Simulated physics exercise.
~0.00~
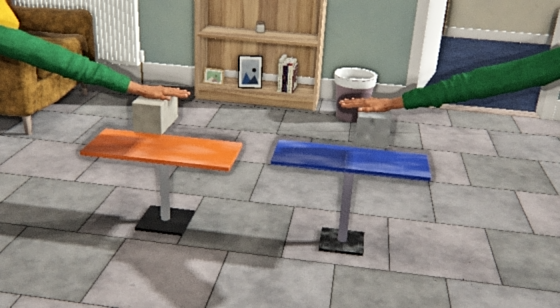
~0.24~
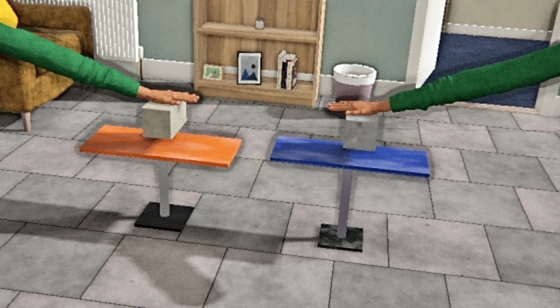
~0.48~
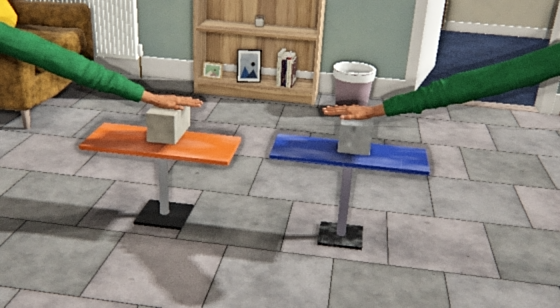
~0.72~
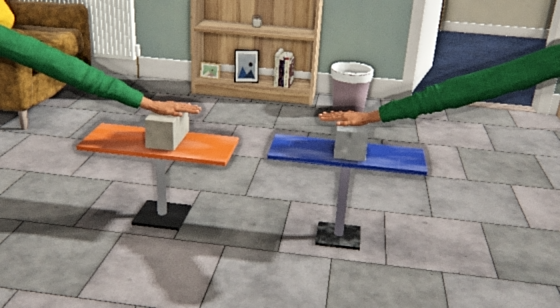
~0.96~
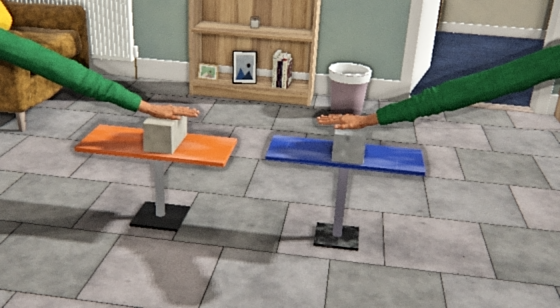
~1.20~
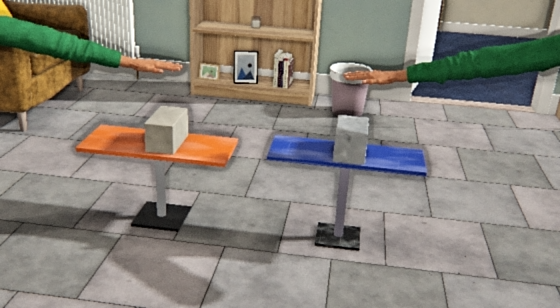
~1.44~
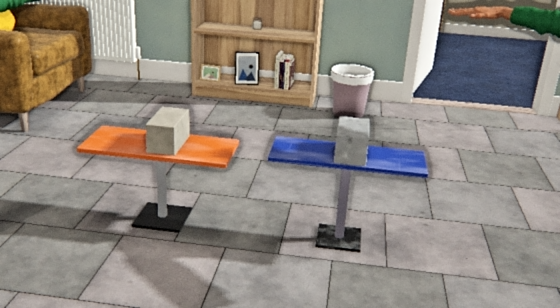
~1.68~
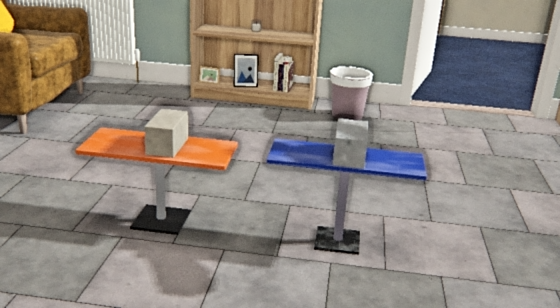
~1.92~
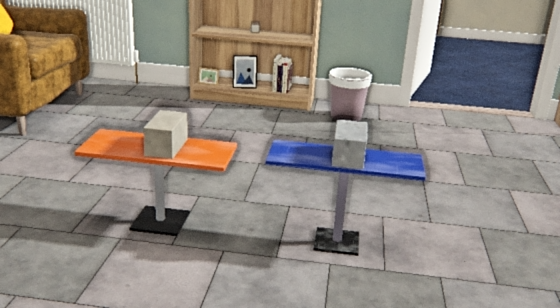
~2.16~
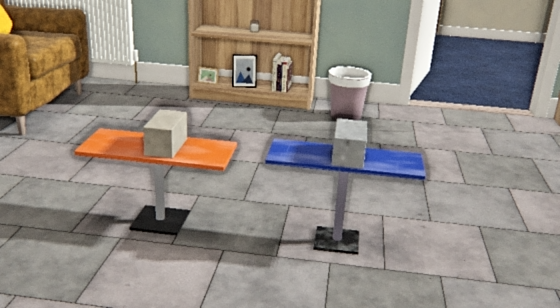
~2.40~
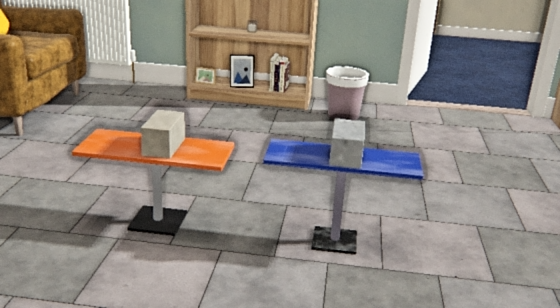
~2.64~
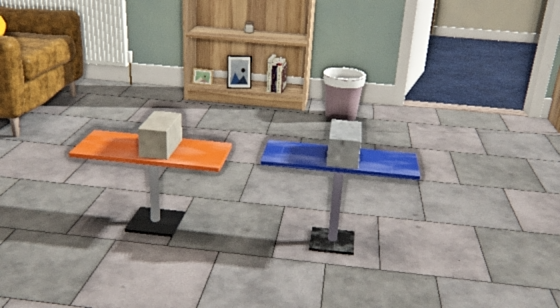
Two grey blocks were lowered by a pair of green-sleeved arms onto an orange stand on the left and a blue stand on the right, then the hands let go and drew back out of view, leaving both blocks resting on the steady stands.
